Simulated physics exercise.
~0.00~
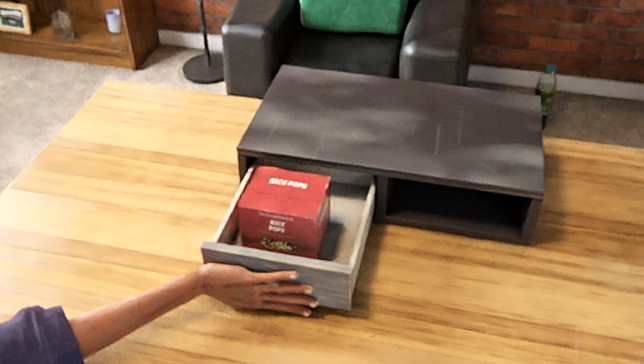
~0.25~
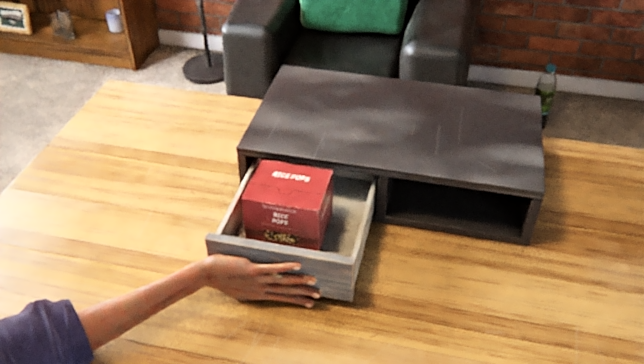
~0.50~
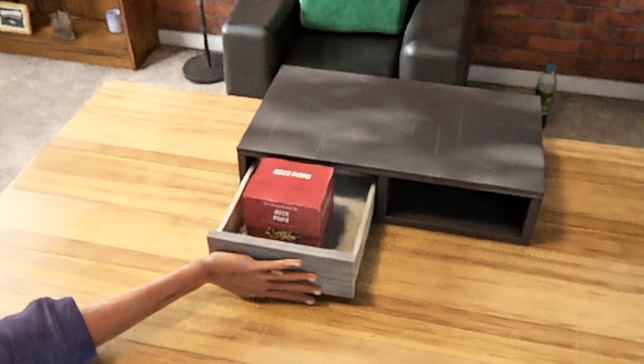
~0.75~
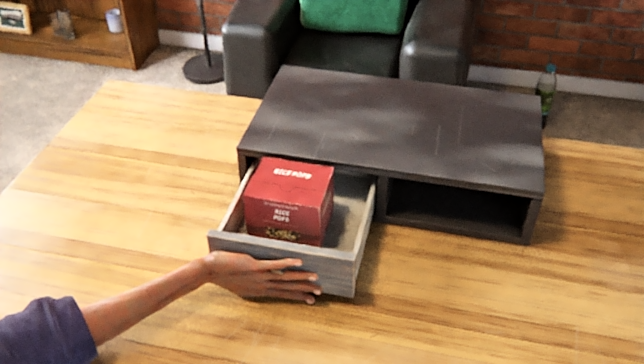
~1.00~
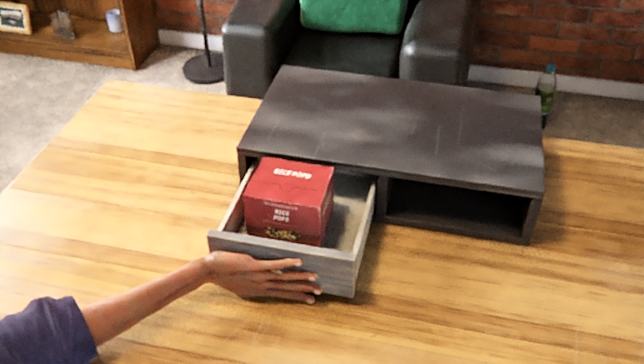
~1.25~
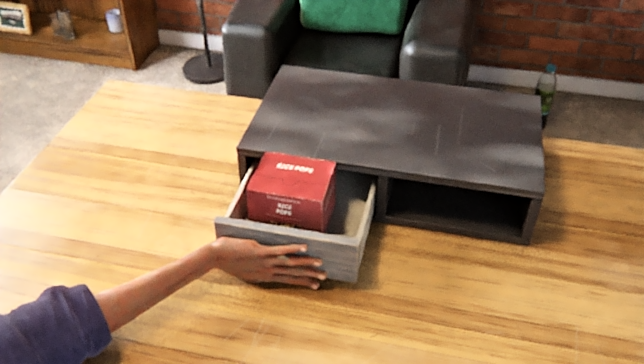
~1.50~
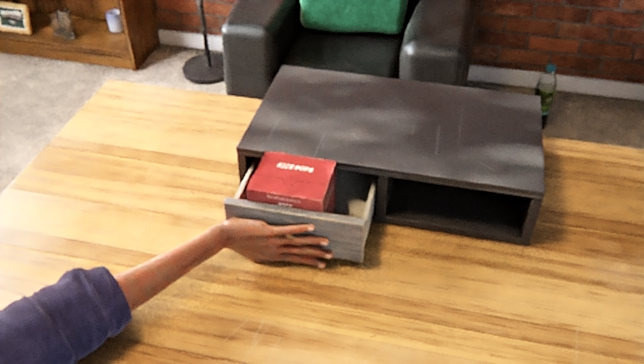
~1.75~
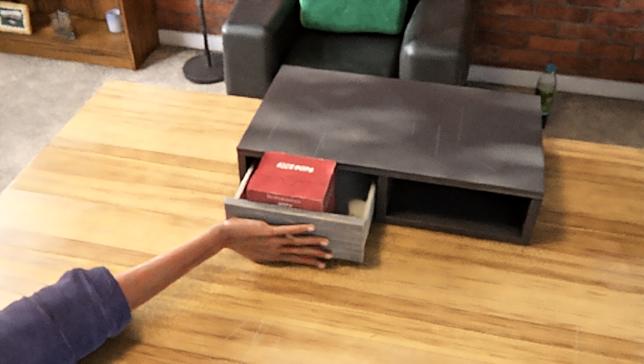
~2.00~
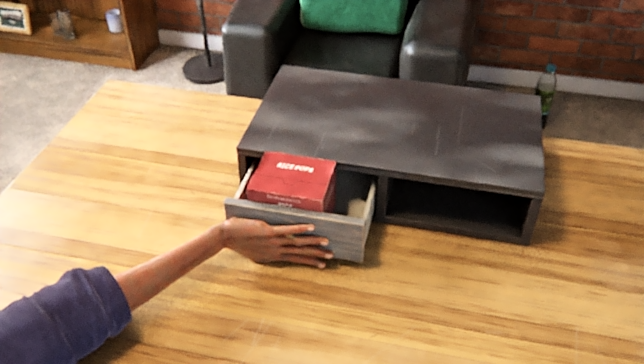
The video shows a hand pushing an open drawer holding a red box toward a dark chest on a wooden table. The drawer slides partway in, pauses, moves in further, then stops still partly open, with the hand resting against its front.
